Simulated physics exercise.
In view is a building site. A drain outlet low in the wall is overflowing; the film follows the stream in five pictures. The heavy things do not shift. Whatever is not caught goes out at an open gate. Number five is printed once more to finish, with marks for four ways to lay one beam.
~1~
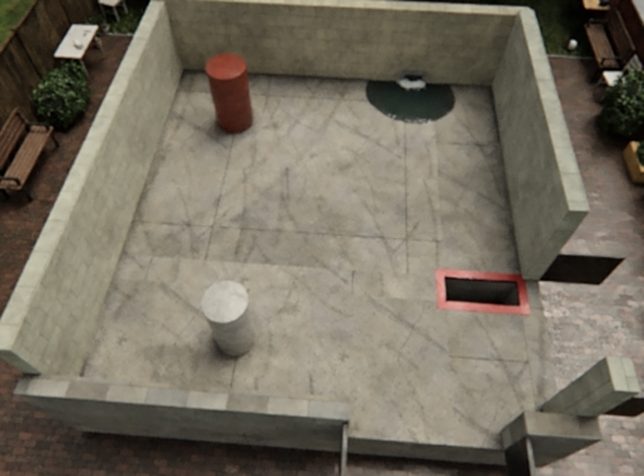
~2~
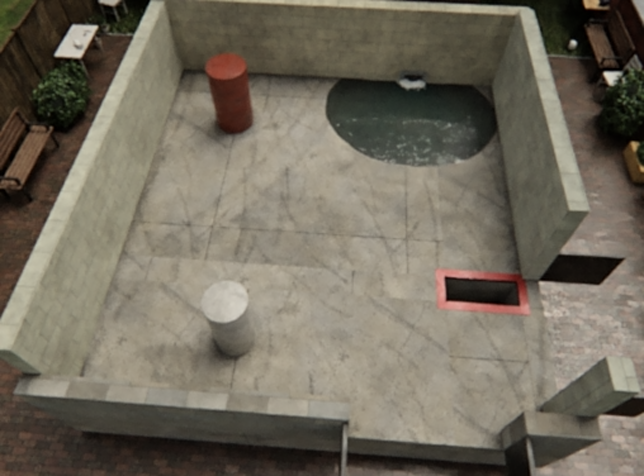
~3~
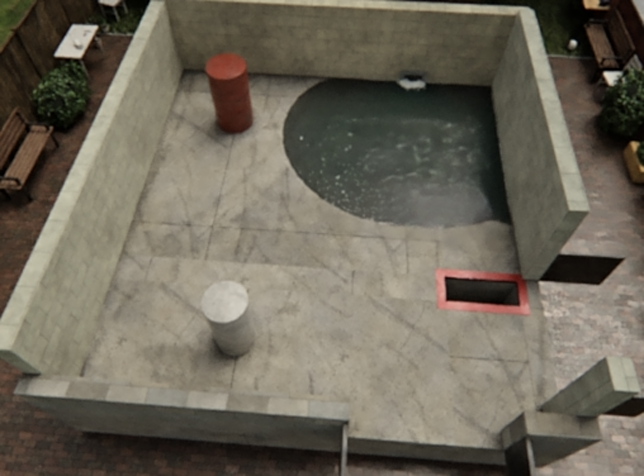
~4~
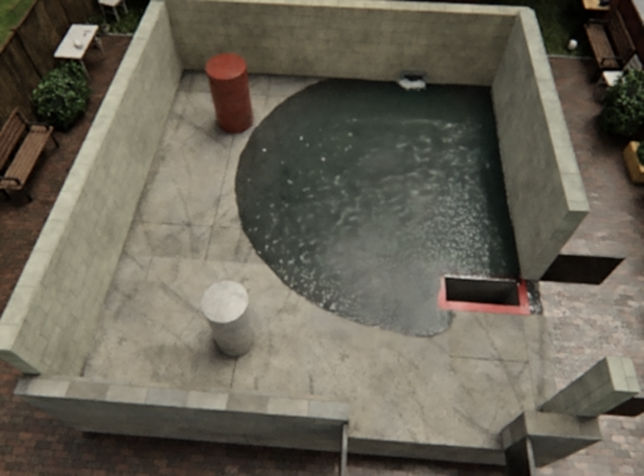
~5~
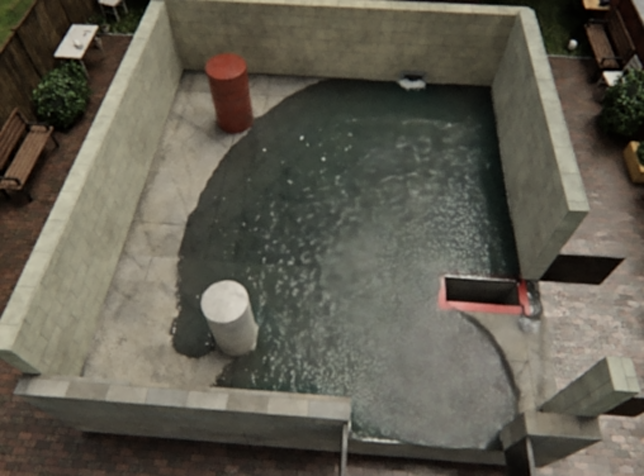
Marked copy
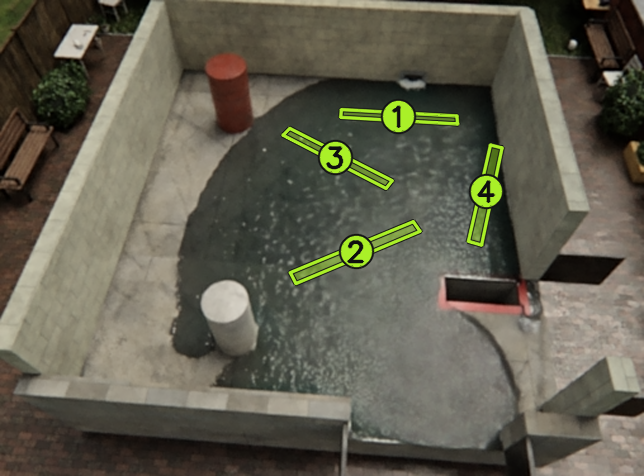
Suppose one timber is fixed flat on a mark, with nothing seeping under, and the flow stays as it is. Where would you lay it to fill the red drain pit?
Best: 3.
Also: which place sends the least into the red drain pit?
That would be 4.
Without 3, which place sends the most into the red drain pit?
The answer is 2.
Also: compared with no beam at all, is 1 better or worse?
Place 1 is worse.
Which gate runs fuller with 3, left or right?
The left one.
In lime, 1 from (341, 113) to (457, 119); 2 from (293, 278) to (416, 226); 3 from (286, 131) to (389, 184); 4 from (474, 243) to (496, 146).
With 1, about 32 % of the stream goes into the red drain pit, about 67 % out by the gates.
With 2, about 45 % of the stream goes into the red drain pit, about 54 % out by the gates.
With 3, about 69 % of the stream goes into the red drain pit, about 29 % out by the gates.
With 4, about 20 % of the stream goes into the red drain pit, about 78 % out by the gates.
